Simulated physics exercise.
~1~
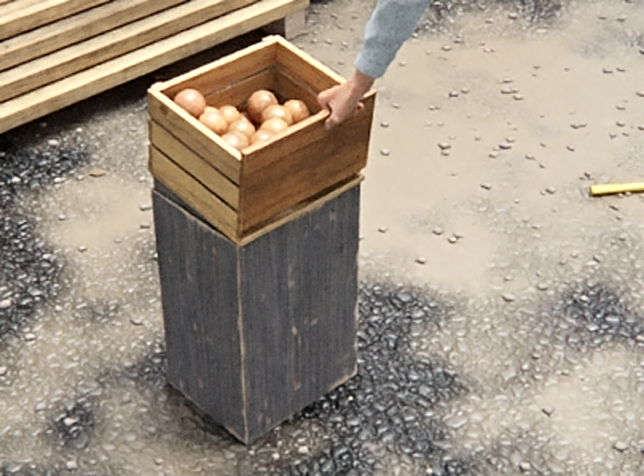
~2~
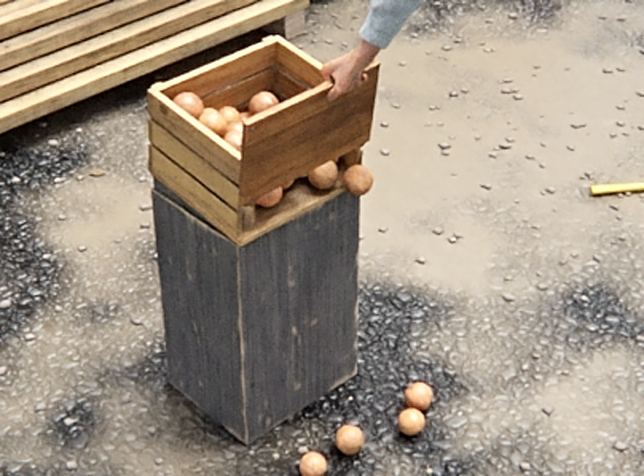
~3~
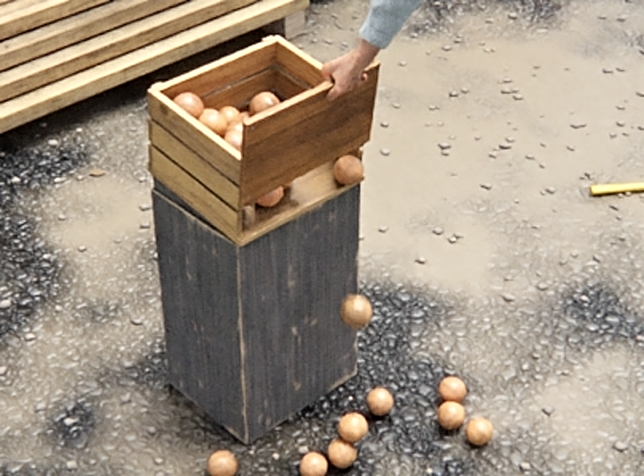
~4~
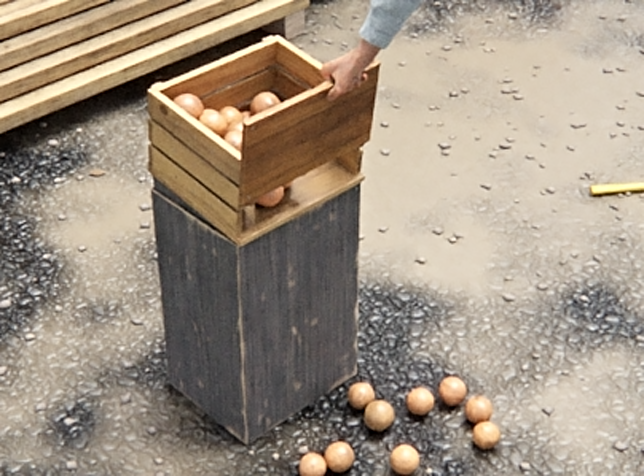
A wooden box of round, pinkish-tan onions sits on a tall dark grey stand on wet, stony ground, seen from above at an angle. Pale planks lie behind it at upper left, and a yellow stick rests at the right edge. A hand in a light blue-grey sleeve grips the box's front panel and draws it upward, opening a gap beneath. Onions roll out through the gap, drop past the stand and scatter over the ground at lower right. The flow stops with the panel still held up, ten onions lying on the ground and others remaining inside.
